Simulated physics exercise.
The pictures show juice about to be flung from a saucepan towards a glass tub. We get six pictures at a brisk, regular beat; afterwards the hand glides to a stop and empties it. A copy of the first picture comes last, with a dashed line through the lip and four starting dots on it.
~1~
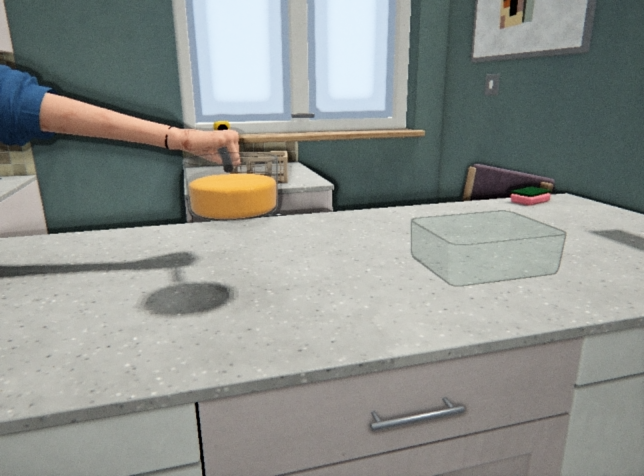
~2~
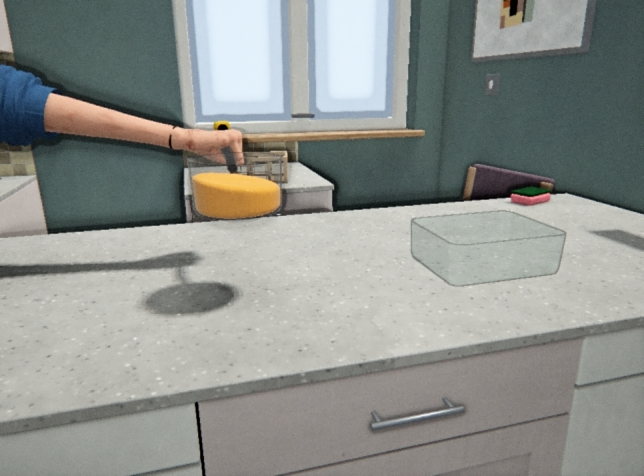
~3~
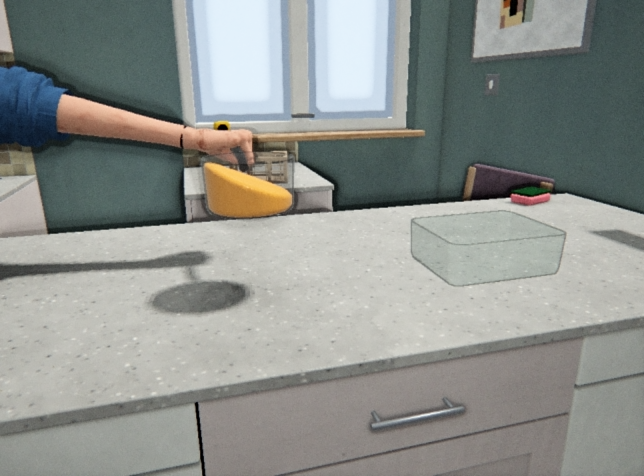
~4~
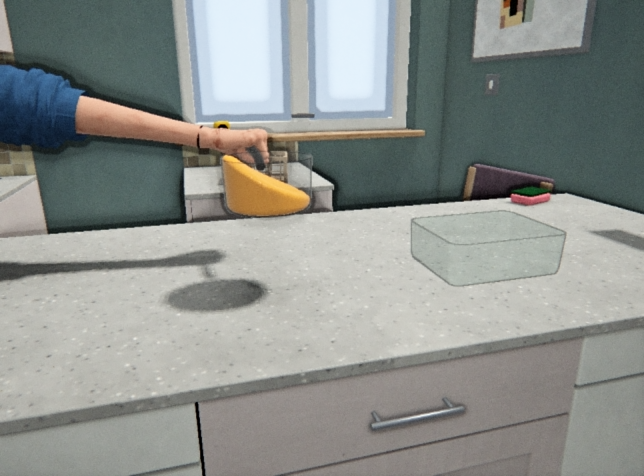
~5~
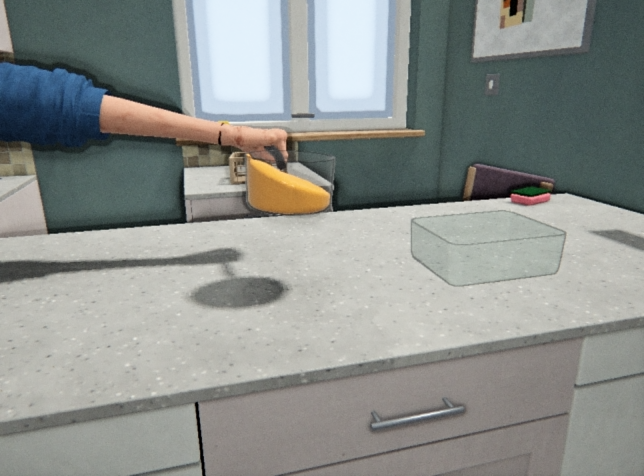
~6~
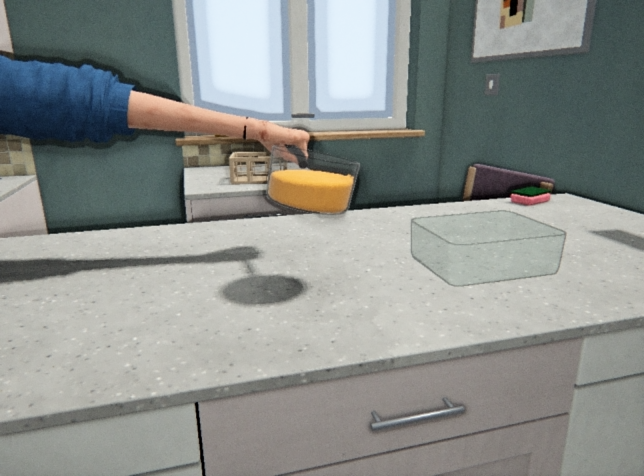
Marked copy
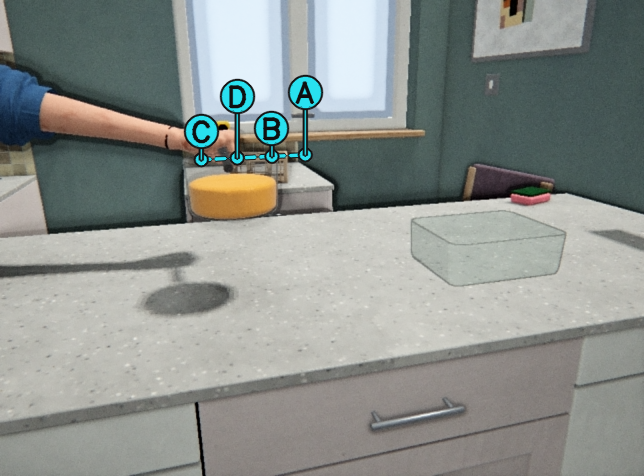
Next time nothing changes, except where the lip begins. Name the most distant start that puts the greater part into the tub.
Place A.
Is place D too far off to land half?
Yes, it does.
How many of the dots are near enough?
One.
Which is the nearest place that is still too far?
Place B.
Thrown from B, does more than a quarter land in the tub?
Yes, it does.
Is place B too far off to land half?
Yes.
On the marked copy, A at (305, 154); B at (271, 156); C at (201, 159); D at (237, 158).
Choosing A, about 61 % lands in the tub, 31 % falls short and 8 % goes beside or beyond.
Choosing B, about 36 % lands in the tub, 59 % falls short and 5 % goes beside or beyond.
Choosing C, about 0 % lands in the tub, 100 % falls short.
Choosing D, about 7 % lands in the tub, 92 % falls short.
